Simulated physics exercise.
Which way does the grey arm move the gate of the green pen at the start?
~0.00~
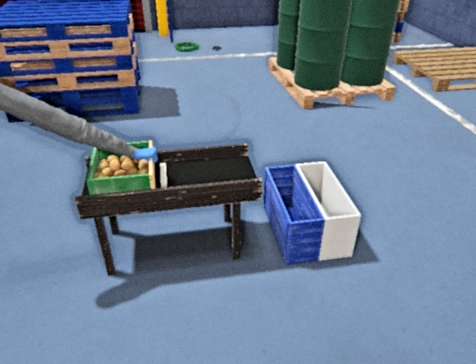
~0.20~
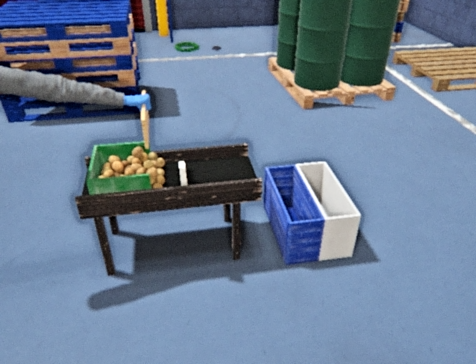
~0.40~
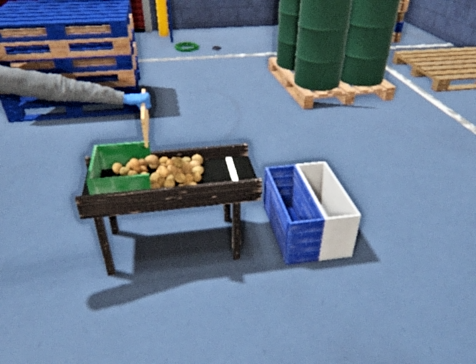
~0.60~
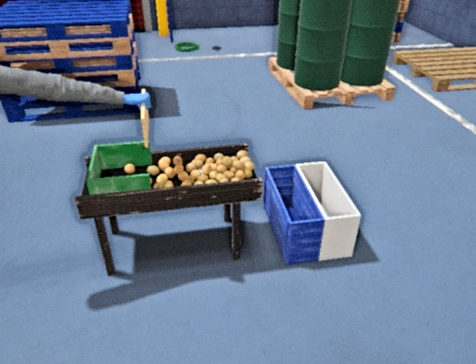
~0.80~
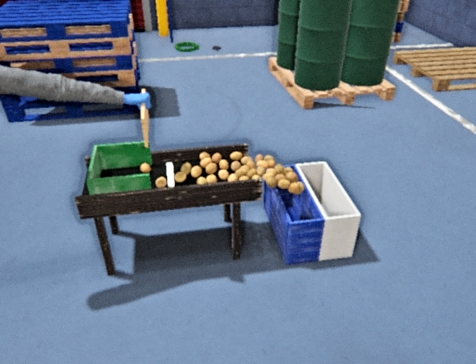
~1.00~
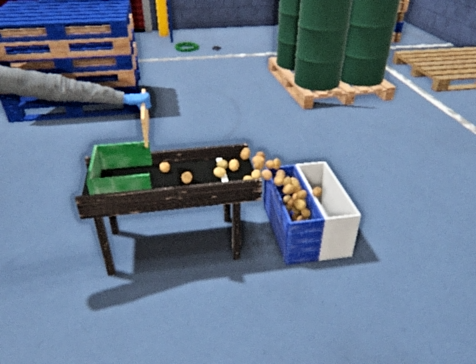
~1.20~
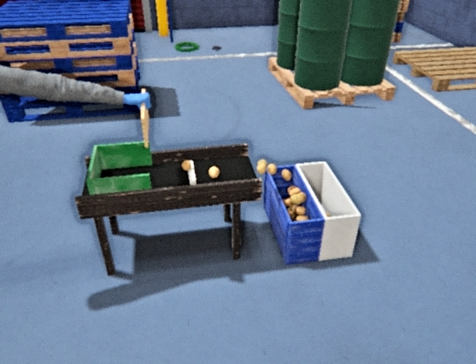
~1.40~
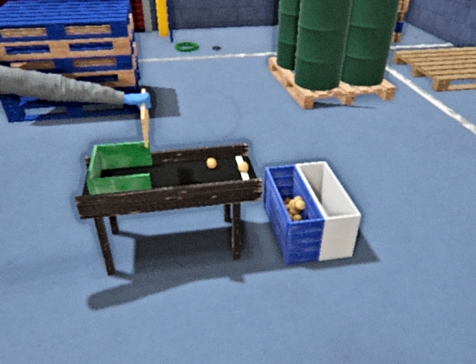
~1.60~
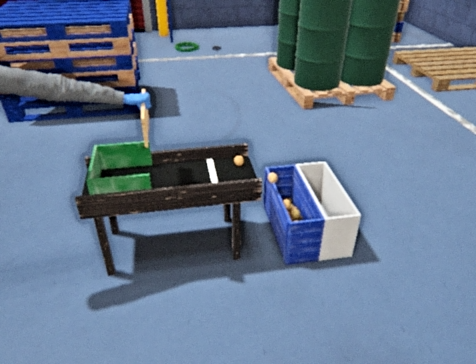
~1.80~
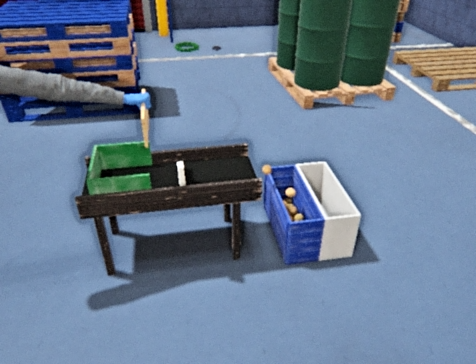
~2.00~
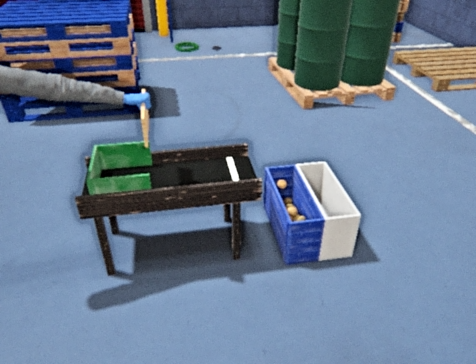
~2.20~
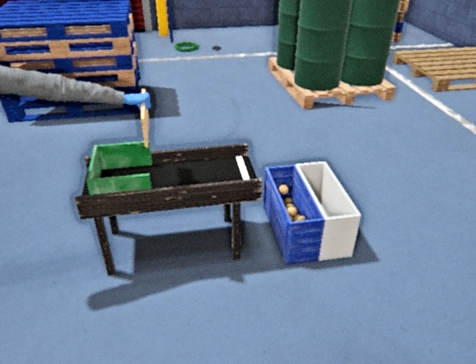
It moves the gate up, then holds it raised above the pen.
Potatoes riding a black belt from a green pen after a grey arm lifts its gate, then dropping into a blue box.
